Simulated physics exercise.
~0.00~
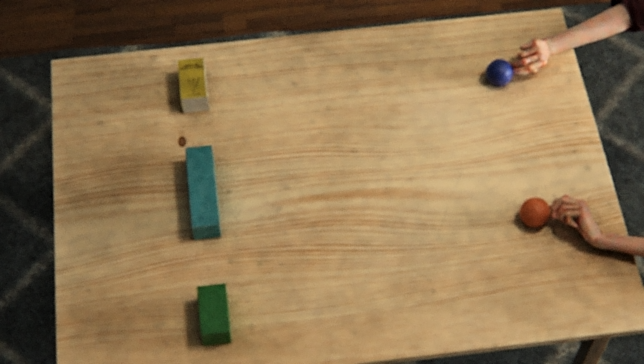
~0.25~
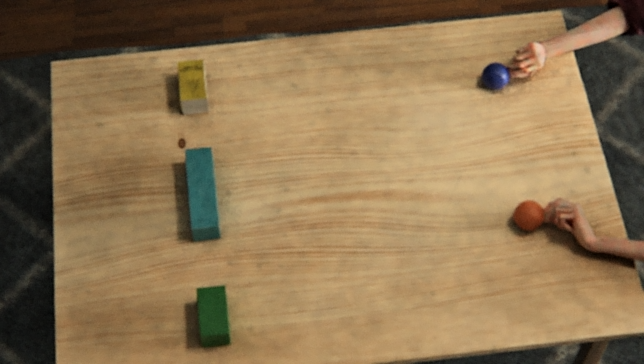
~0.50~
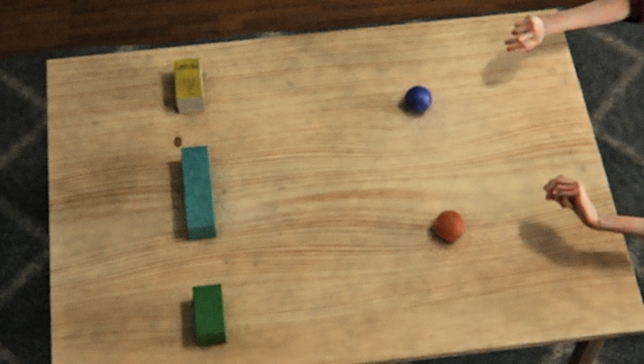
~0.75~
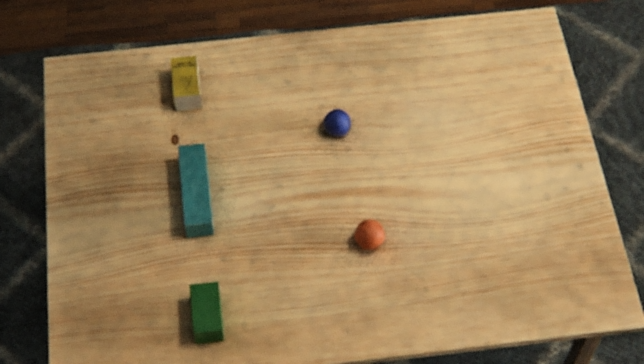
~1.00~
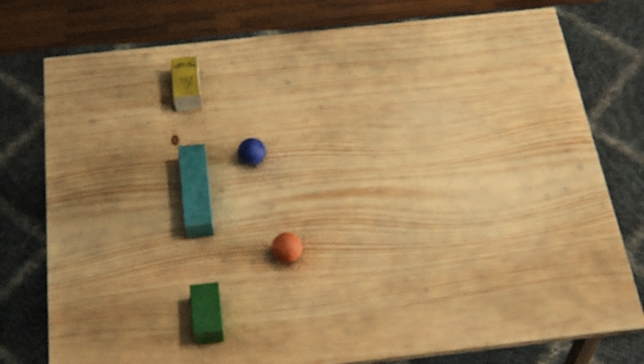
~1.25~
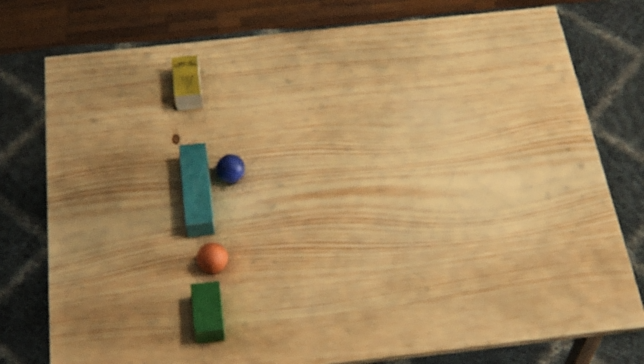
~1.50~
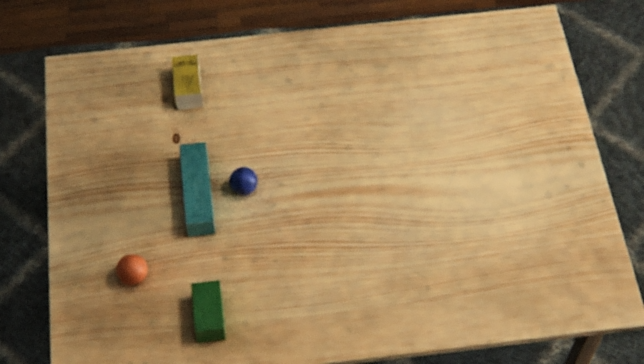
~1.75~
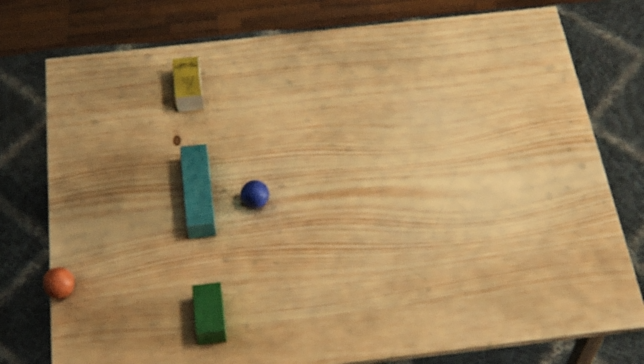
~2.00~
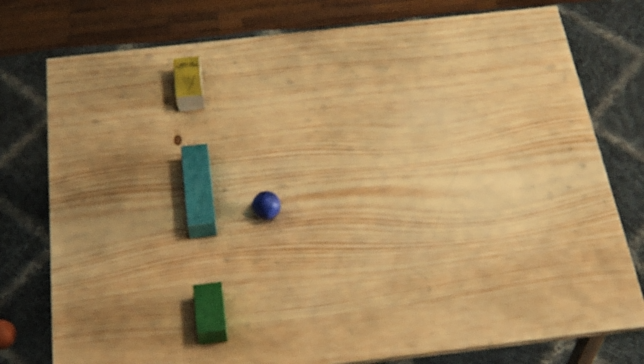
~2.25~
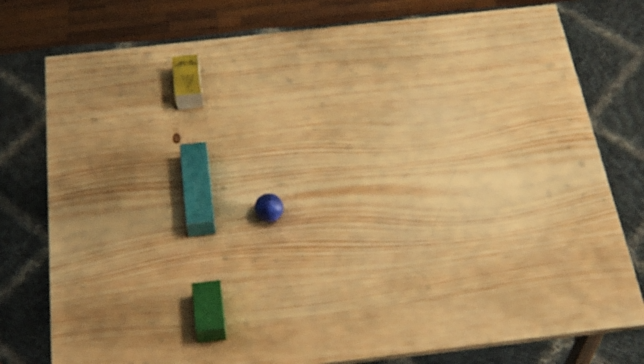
An orange and a blue ball roll leftward across a pale wooden table, seen from above by a slightly swaying camera. Along the left side stand a yellow book at the top, a long turquoise block in the middle and a green block below. Two hands at the right edge release them and draw back. The blue ball strikes the turquoise block and bounces back to the right, drifting downward, while the orange passes through the gap above the green block. The orange drops off the left edge and disappears, leaving the blue ball resting near the turquoise block.
